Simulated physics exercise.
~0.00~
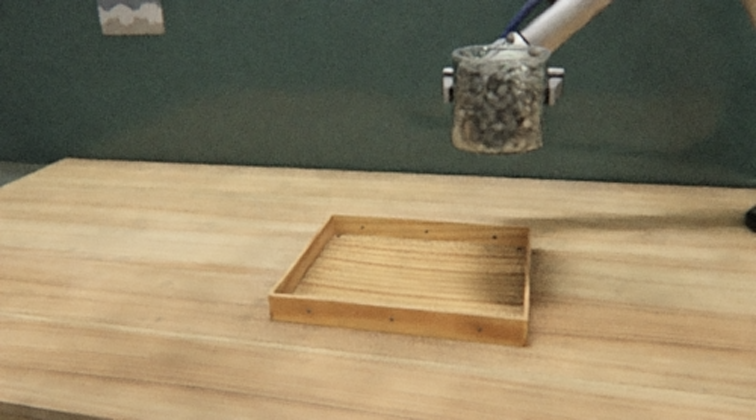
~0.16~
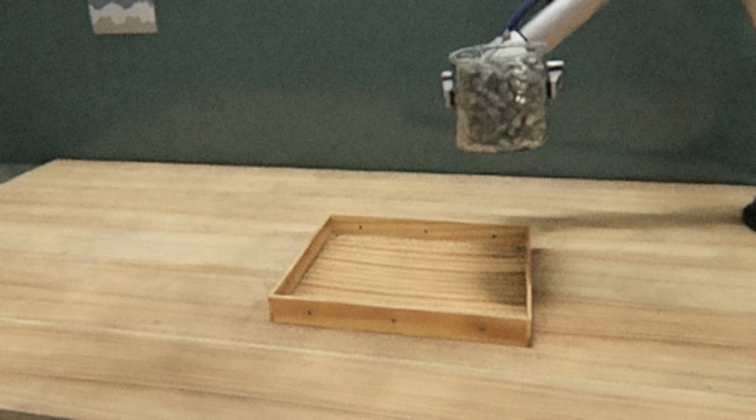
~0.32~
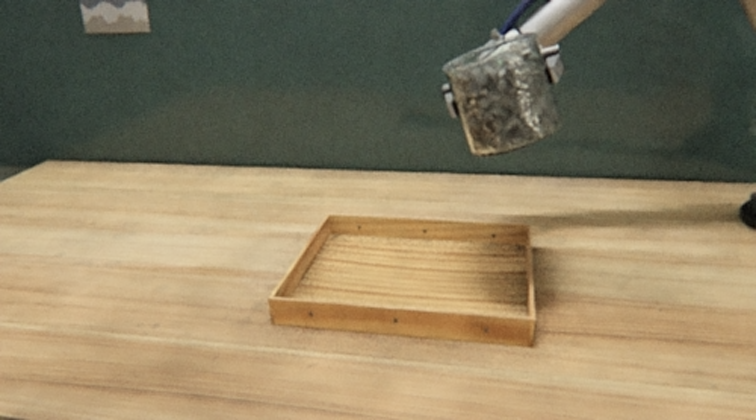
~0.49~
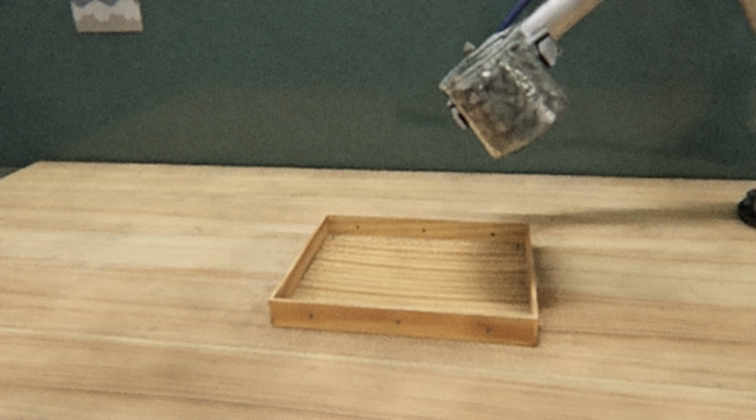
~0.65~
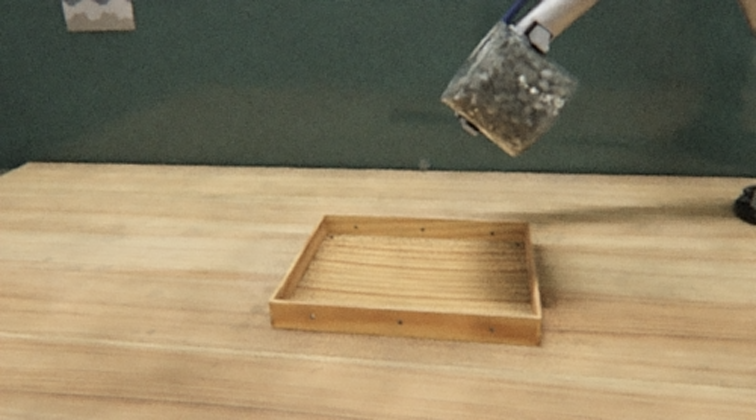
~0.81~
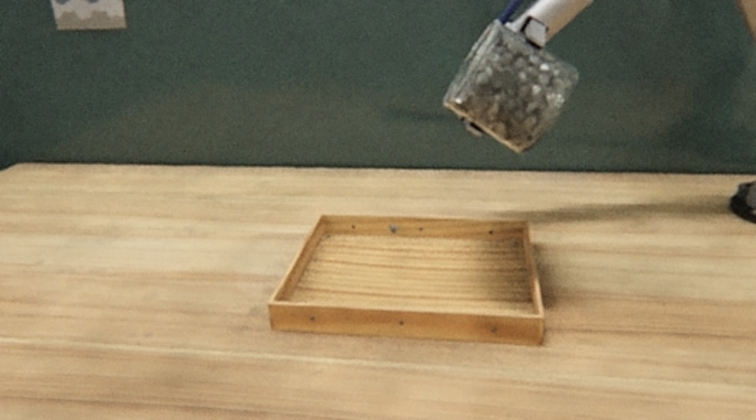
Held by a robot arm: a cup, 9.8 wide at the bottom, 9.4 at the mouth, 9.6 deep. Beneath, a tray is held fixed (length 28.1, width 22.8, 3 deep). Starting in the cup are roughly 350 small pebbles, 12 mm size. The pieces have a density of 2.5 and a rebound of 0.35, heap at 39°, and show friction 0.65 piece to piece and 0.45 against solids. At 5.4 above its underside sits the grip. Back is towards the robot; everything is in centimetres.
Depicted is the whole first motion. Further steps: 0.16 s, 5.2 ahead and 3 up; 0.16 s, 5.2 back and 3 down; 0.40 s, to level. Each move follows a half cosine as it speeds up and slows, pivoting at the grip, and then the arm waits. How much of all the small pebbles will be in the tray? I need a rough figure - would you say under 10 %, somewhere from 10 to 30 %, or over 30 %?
I would say somewhere from 10 to 30 %.
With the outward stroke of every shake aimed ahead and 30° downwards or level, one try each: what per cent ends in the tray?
Some 5 and 10 per cent.
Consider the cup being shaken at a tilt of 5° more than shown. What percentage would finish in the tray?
It would then be near 25 per cent.
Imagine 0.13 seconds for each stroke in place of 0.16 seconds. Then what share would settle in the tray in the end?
Roughly 35 percent would.
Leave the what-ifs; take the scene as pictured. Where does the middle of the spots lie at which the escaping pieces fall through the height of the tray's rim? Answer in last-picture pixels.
They come down centred close to (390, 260).
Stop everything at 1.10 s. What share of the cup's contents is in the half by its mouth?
I'd say close to 50 per cent.
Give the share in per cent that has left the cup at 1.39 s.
15 %.
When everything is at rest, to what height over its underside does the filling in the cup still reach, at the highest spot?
Height at rest: Approx. 10.0 cm.
After 1.10 s, tilted 58° forward, highest piece 28 above the table; 322 in the cup, 1 in the tray, 29 in flight or on a rim.
After 1.39 s, tilted 17° forward, highest piece 28 above the table; 299 in the cup, 51 in the tray, 2 in flight or on a rim.
After 1.73 s, level, highest piece 28 above the table; 299 in the cup, 53 in the tray.
After 2.78 s, level, highest piece 28 above the table; 299 in the cup, 53 in the tray.
At rest, 299 in the cup, 53 in the tray. That is 15 % in the tray.
